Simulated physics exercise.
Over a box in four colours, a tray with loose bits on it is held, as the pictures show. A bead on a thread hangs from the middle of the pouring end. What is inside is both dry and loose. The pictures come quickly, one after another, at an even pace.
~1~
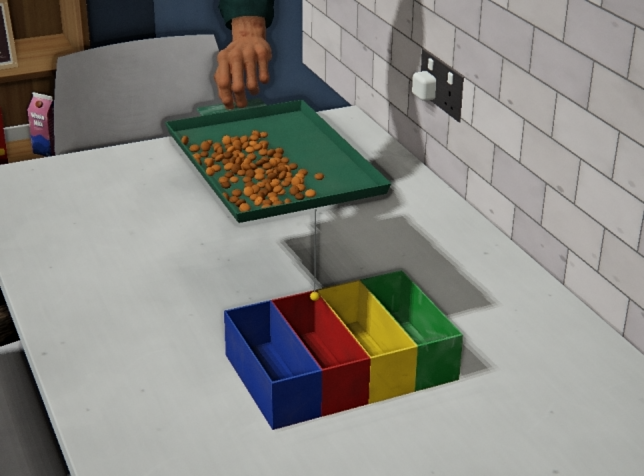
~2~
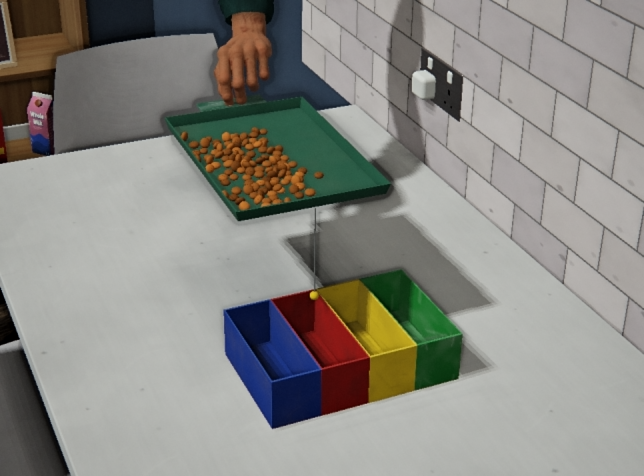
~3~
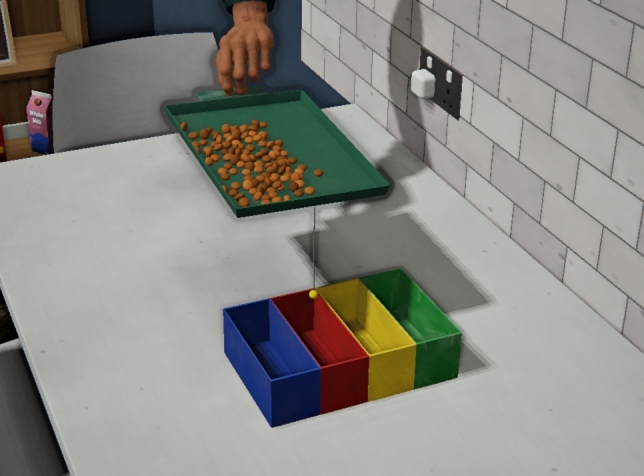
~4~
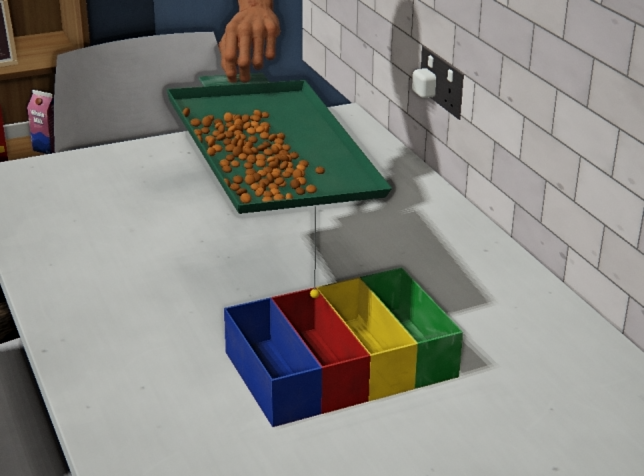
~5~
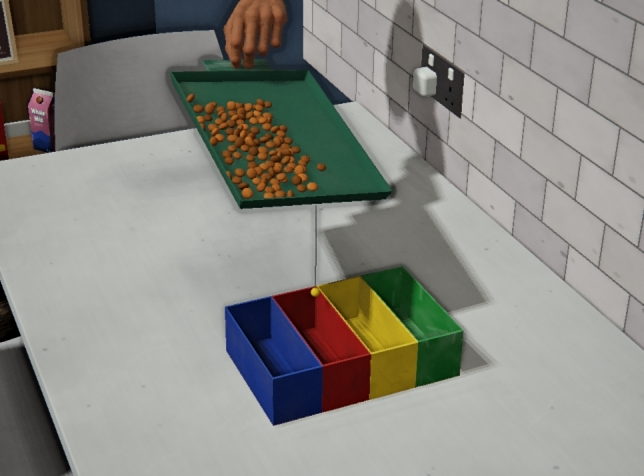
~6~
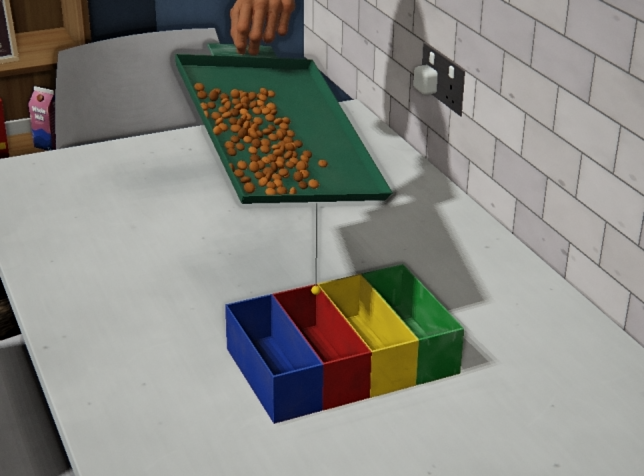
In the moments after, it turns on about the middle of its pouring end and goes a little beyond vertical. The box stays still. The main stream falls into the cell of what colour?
Colour: Green.
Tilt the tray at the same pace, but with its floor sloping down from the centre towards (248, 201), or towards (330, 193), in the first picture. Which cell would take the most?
Well, with the first heading it's the blue cell, and with the second it's the yellow one.
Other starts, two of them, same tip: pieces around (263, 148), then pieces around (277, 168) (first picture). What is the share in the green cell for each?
Respectively 70 and 60 per cent.
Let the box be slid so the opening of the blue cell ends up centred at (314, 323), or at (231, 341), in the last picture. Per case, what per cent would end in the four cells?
Trial 1 near 100 %, trial 2 near 50 %.
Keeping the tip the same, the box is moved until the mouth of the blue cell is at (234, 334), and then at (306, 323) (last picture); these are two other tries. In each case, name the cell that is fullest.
First: That green cell. Second: The cell in yellow.
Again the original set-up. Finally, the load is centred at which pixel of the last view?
Close to (391, 332) in the last picture.
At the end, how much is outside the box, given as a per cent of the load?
10 per cent.
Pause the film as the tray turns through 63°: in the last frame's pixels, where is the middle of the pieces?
Near (364, 197).
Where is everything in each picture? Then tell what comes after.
The first picture shows corners of the pouring end at (239, 211) and (387, 182), level; middle of the load at (253, 166), bits of cat kibble; bead on its thread at (315, 296); blue cell at (297, 395); red cell at (346, 383); yellow cell at (393, 370); green cell at (439, 358).
The second picture shows corners of the pouring end at (238, 210) and (386, 182), level; middle of the load at (253, 164).
The third picture shows corners of the pouring end at (238, 207) and (386, 184), tipped barely, lowest at the right corner; middle of the load at (253, 158).
The fourth picture shows corners of the pouring end at (241, 203) and (388, 187), tipped a little, lowest at the right corner; middle of the load at (255, 151).
The fifth picture shows corners of the pouring end at (243, 198) and (388, 189), tipped a little, lowest at the right corner; middle of the load at (257, 143).
The sixth picture shows corners of the pouring end at (245, 194) and (389, 191), tipped clearly, lowest at the right corner; middle of the load at (260, 134); blue cell at (298, 389); red cell at (347, 376); yellow cell at (394, 364); green cell at (440, 352).
Soon, tray tipped steeply; most on the tray; about a quarter falling or outside the box.
A while on, tray tipped past a quarter turn; a small part on the tray; about half in the green cell; about a quarter in the yellow cell; a small part falling or outside the box.
Towards the end, tray tipped past a quarter turn; about two thirds in the green cell; about a third in the yellow cell; a small part falling or outside the box.
Finally, tray tipped past a quarter turn; about two thirds in the green cell; about a third in the yellow cell; none in the blue cell; none in the red cell; a small part outside the box.
